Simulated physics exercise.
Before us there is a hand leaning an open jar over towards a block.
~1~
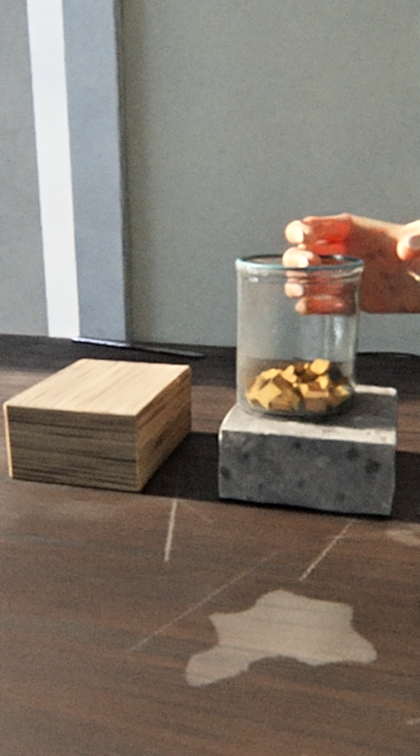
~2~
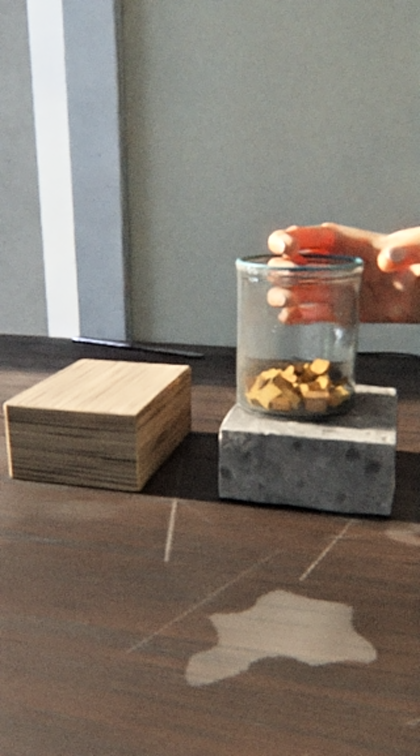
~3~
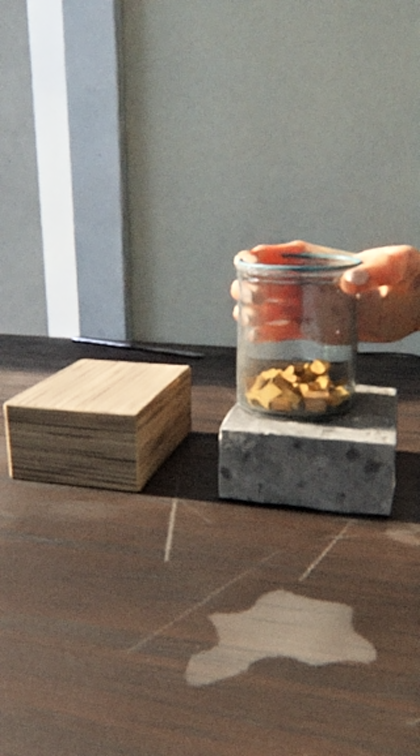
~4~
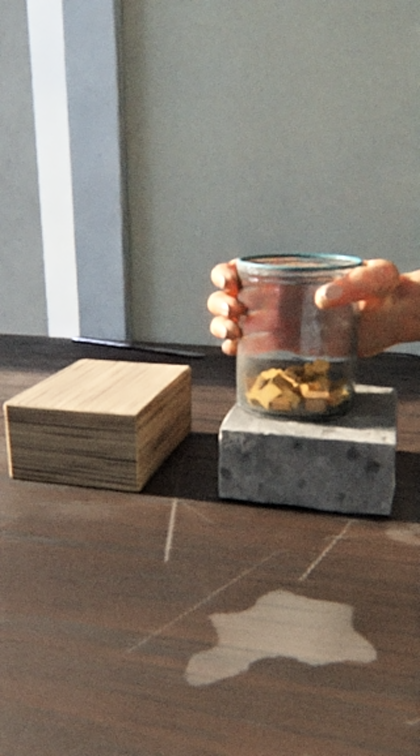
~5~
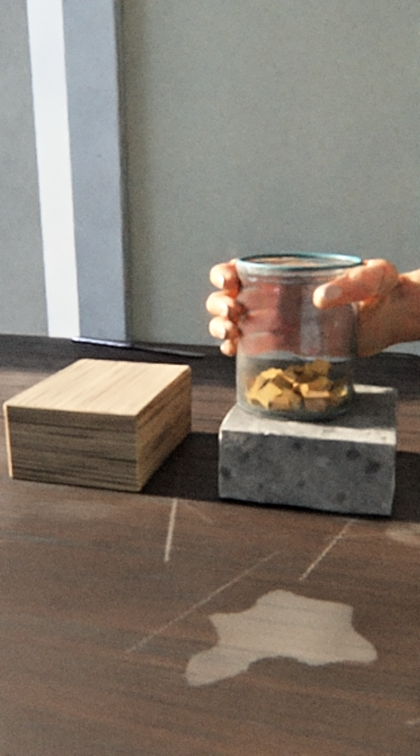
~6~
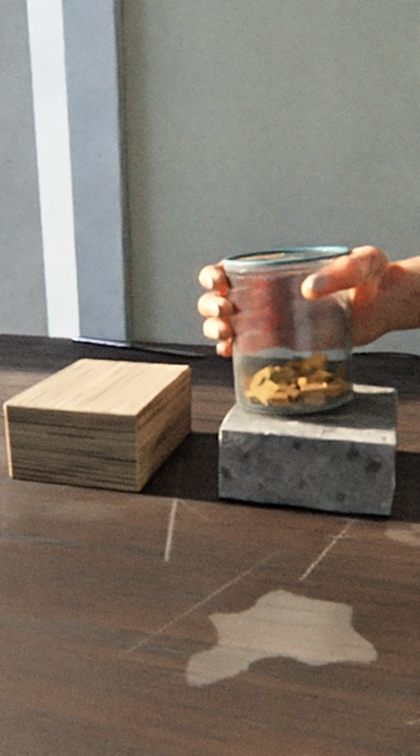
A clear open glass jar with a few golden-brown cereal squares in its bottom stands on a speckled grey block on a dark wooden table, seen from slightly above by a still camera. A pale wooden block sits to the left, a light irregular patch lies in front, and a grey wall with a white stripe rises behind. A hand from the right reaches behind the jar, wraps its fingers around it, and leans it slightly left.
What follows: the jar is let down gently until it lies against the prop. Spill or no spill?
The load, in the end, is retained.
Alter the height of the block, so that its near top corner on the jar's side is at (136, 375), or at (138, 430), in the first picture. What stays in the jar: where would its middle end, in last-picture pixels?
(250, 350), then (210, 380).
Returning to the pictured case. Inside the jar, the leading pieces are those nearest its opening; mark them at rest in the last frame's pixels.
Roughly at (180, 373).
Then, 0.58 s past the last view, the jar leans 45°; everything is still inside.
Then, 1.09 s past the last view, the jar leans 80°; everything is still inside.
Then, 1.53 s past the last view, the jar rests on the block at 85°; everything is still inside.
Finally, the jar rests on the block at 85°; everything is still inside.
